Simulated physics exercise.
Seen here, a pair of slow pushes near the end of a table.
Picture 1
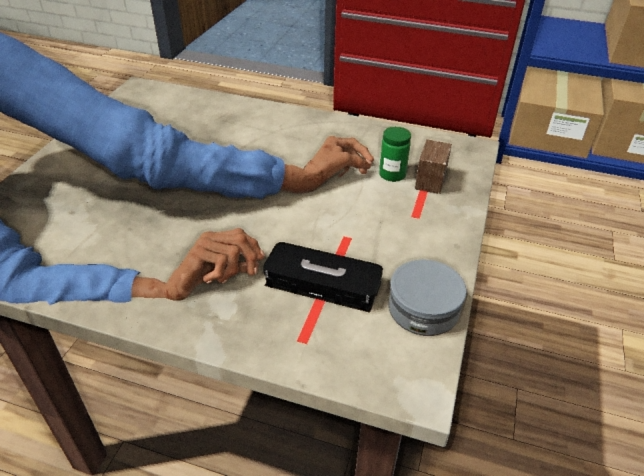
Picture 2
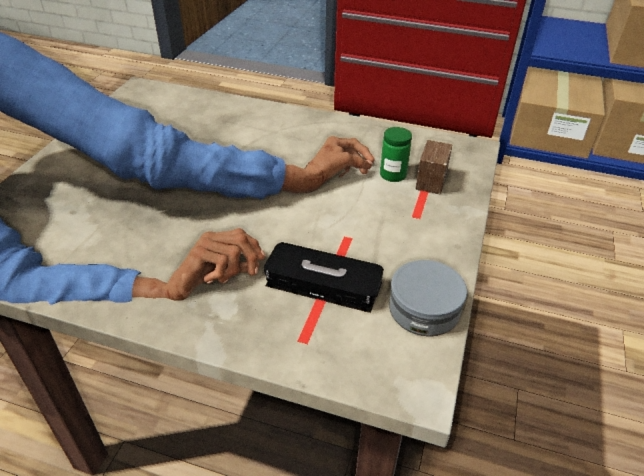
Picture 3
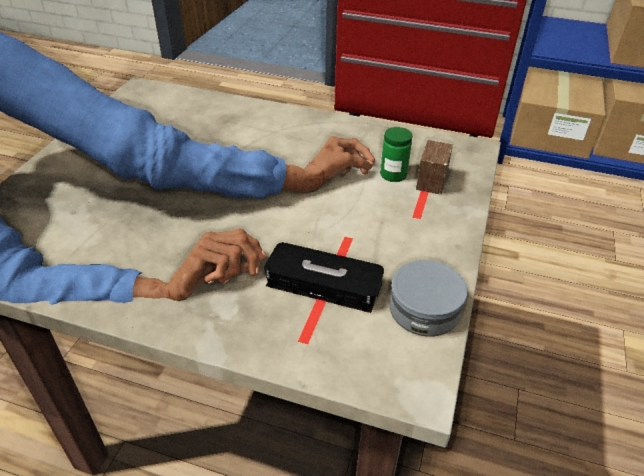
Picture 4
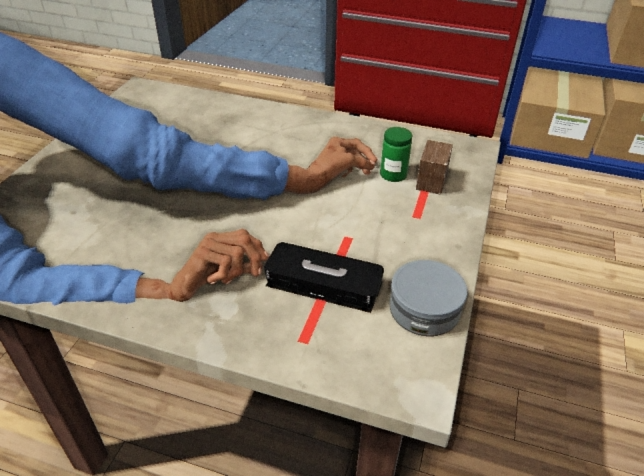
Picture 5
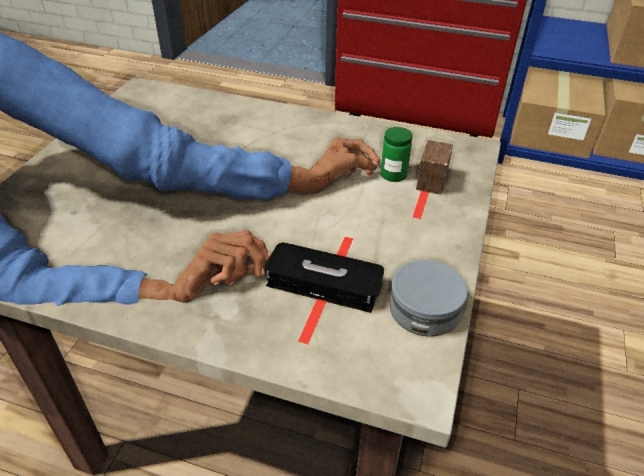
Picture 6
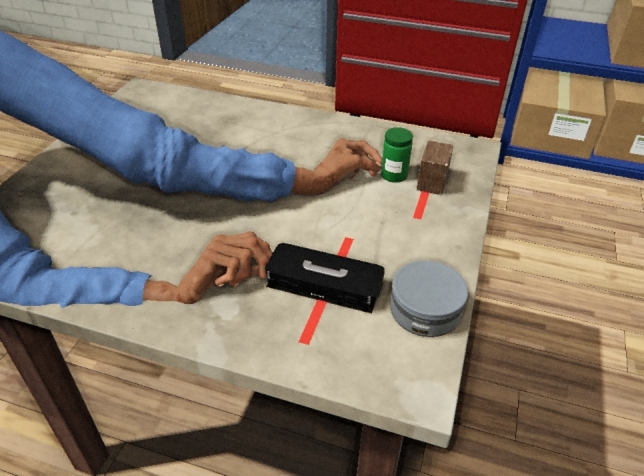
At the start, two hands in blue sleeves reach over a table, one behind a green jar beside a brown block, the other by a black case next to a grey tub. Both hands then edge slightly to the right, while the objects barely shift near the table's end.
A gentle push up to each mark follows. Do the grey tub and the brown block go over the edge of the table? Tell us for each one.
The grey tub: Yes, it goes over; the brown block: No, it stays.
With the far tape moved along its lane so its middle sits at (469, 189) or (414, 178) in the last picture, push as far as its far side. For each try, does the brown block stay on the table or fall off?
In that order, it overshoots; pulls up in time.
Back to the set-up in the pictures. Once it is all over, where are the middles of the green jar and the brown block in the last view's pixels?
The green jar at (451, 165), the brown block at (477, 176).
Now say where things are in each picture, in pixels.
The first frame shows grey tub (426, 297); brown block (433, 167); black case (323, 276).
The second frame shows brown block (434, 167); green jar (396, 155).
The third frame shows grey tub (427, 298); black case (324, 276).
The fourth frame shows brown block (434, 167); green jar (396, 155).
The fifth frame shows grey tub (427, 298); black case (324, 276).
The sixth frame shows grey tub (428, 299); brown block (435, 168); green jar (397, 155).
Then, 1.32 s later than the last frame, grey tub tilted by 16° near (490, 316); brown block shifted about its own width near (477, 176).
Then, 1.70 s later than the last frame, grey tub dropping near (512, 431); brown block shifted about its own width near (477, 176).
When it is over, the grey tub goes over the edge; the brown block stays on the table, near (477, 176).
